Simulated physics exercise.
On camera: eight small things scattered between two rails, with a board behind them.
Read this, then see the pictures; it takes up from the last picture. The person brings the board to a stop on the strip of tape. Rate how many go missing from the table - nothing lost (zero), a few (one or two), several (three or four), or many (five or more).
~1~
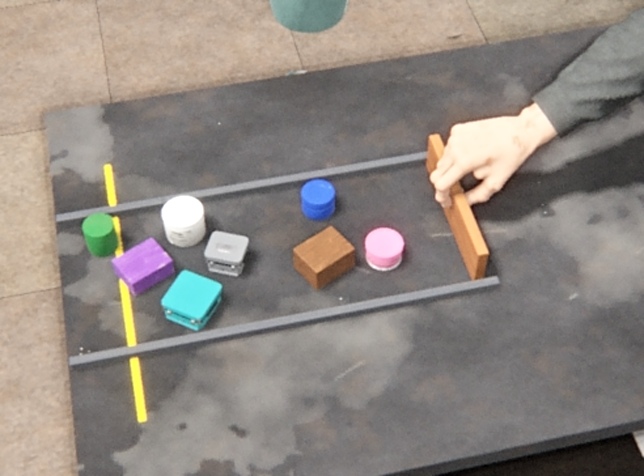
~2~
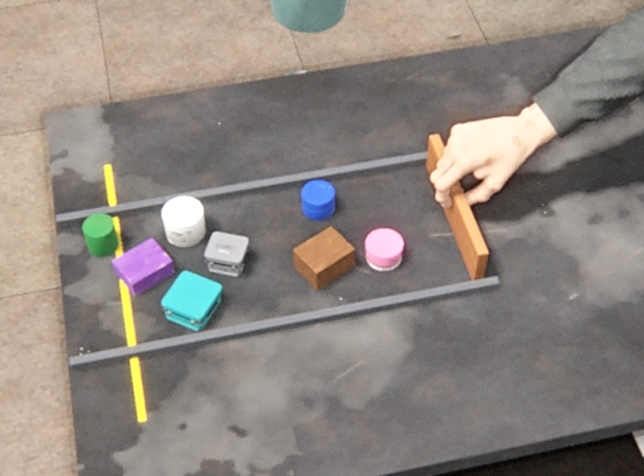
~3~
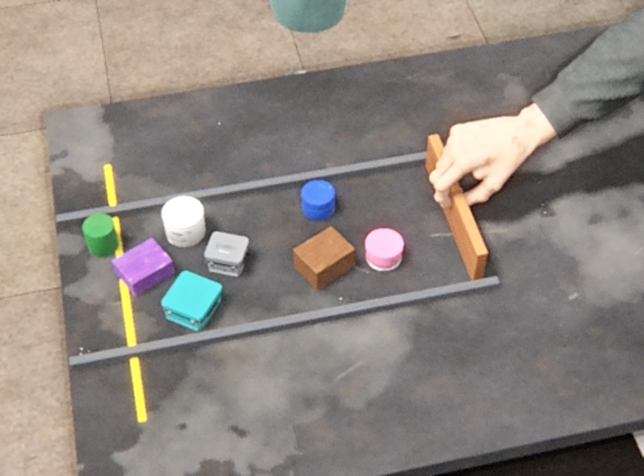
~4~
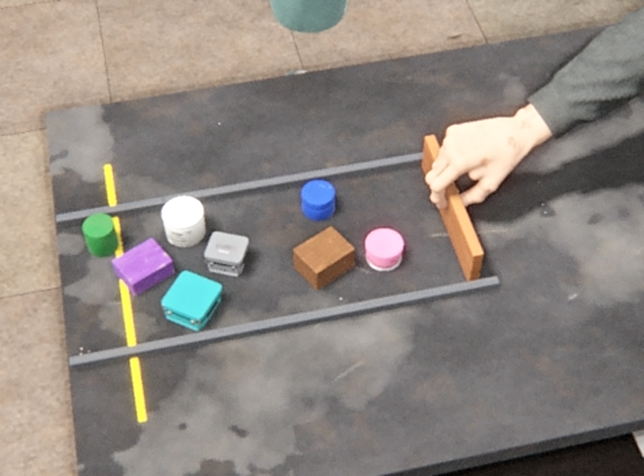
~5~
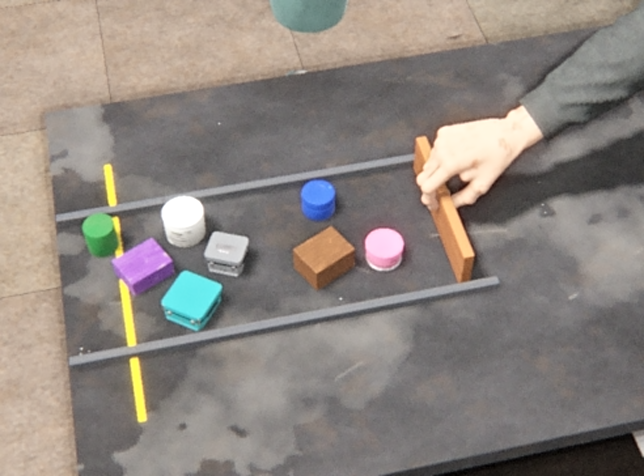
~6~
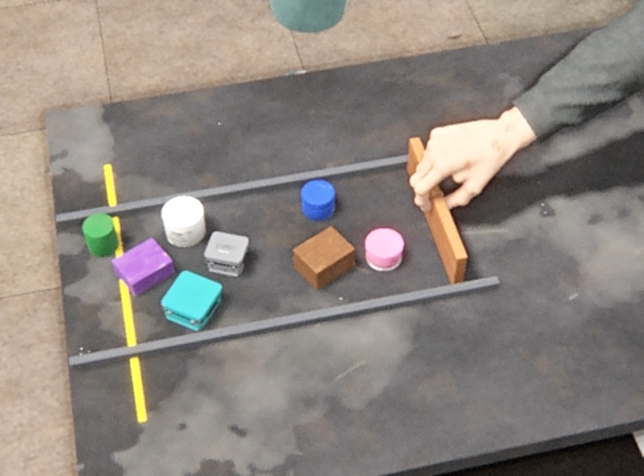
A few, one or two.
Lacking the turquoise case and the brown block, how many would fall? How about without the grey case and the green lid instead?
In order, the numbers are 1 and 0.
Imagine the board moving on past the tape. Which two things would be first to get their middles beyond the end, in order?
Order, earliest first: Purple block, green lid.
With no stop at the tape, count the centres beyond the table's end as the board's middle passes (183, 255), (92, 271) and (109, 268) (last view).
0, 6, 5.
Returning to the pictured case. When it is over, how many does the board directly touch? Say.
It is in contact with 2.
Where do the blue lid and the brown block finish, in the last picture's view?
Final pixels, roughly: (101, 246) for the first, (66, 293) for the other.
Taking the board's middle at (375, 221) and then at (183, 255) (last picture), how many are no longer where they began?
That makes 2 at the first spot and 8 at the second.
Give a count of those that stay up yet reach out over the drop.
4, I think.
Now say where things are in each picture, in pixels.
In the first picture, green lid (101, 235); purple block (144, 267); turquoise case (193, 301); board (456, 206); tape (123, 281).
In the second picture, purple block (144, 267); board (456, 206).
In the third picture, turquoise case (193, 302); pink pot (384, 250).
In the fourth picture, green lid (101, 235); white tub (184, 222).
In the fifth picture, purple block (144, 267); grey case (228, 255).
In the sixth picture, green lid (101, 235); purple block (144, 267); turquoise case (193, 302); board (435, 210); tape (123, 281).
A little later, none off yet; green lid at rest near (101, 235); purple block at rest near (144, 267); turquoise case at rest near (193, 302).
When it is over, the number that fall off is one or two; down, purple block and green lid.
